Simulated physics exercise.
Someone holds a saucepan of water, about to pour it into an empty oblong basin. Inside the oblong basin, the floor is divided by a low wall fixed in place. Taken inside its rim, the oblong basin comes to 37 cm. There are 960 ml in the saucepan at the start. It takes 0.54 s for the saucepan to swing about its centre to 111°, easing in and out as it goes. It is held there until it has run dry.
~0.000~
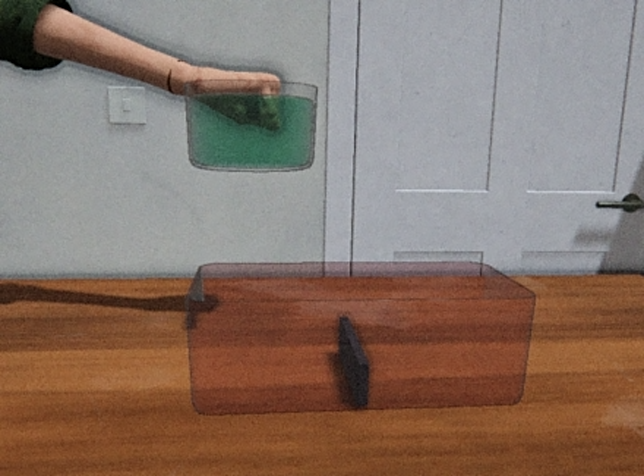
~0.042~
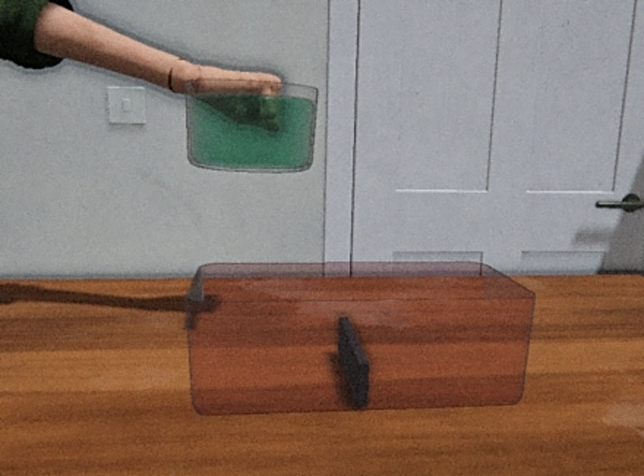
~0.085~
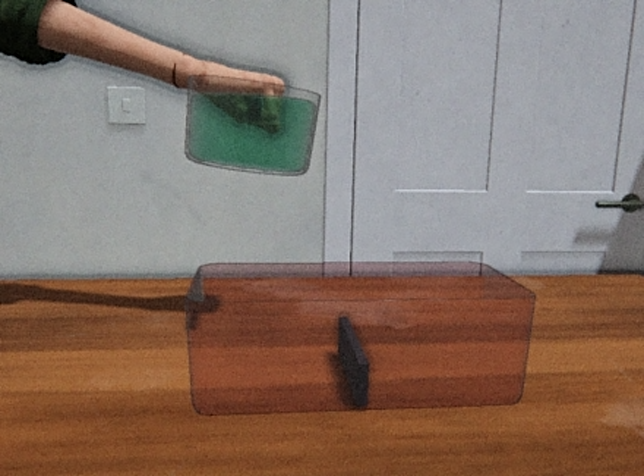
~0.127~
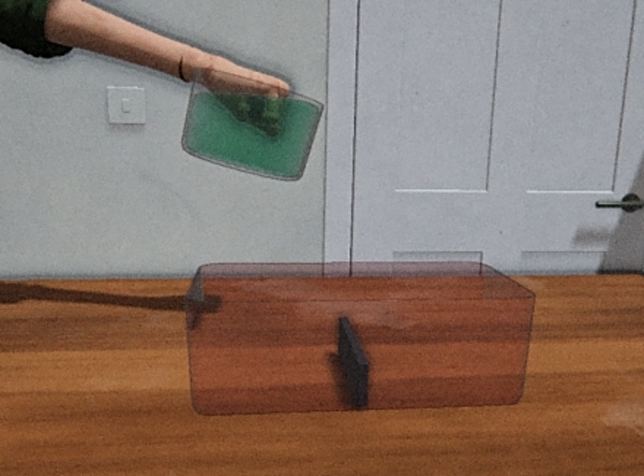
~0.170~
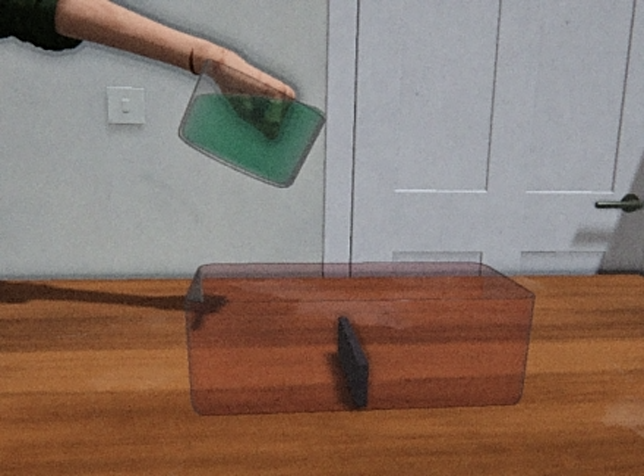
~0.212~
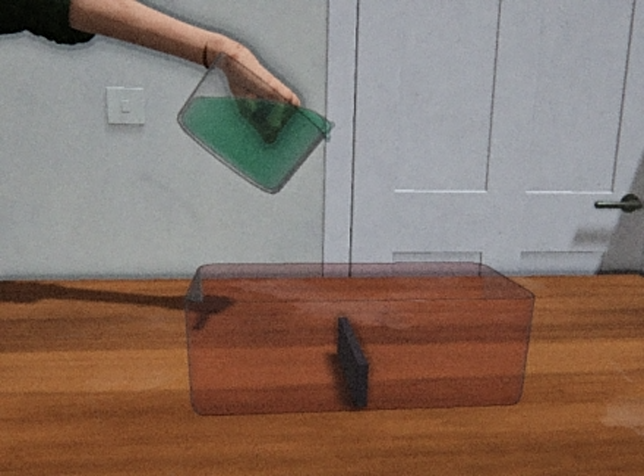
At the start, a hand at the upper left holds a clear container of green liquid level above a transparent reddish box on a wooden surface, with a small dark upright piece inside. The hand then tilts the container steadily clockwise, and the liquid shifts until it reaches the lowered right rim.
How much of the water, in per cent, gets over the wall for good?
63 %.
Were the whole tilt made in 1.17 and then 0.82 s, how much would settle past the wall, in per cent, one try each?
Around 75 per cent first, around 75 per cent next.
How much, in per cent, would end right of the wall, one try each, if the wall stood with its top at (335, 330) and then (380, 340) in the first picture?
In turn about 85 and 30 per cent.
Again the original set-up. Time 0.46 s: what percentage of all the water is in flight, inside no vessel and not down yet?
Close to 50 in a hundred.
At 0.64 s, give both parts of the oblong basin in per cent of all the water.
22 per cent left and 64 right, roughly.
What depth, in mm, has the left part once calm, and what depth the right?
Left part about 12 mm deep, right part about 22 mm deep.
Then, 0.46 s in, the tilt is 105° and 27 per cent is still to pour, 1 is left of the wall and 22 right of it.
Then, 0.64 s in, the tilt is 111° and 4 per cent is still to pour, 23 is left of the wall and 65 right of it.
Then, 0.83 s in, the tilt is 111° and 0 per cent is still to pour, 33 is left of the wall and 63 right of it.
Then, 1.04 s in, the tilt is 111° and 0 per cent is still to pour, 35 is left of the wall and 63 right of it.
Finally, 35 per cent lies left of the wall, 63 right of it and 2 outside.
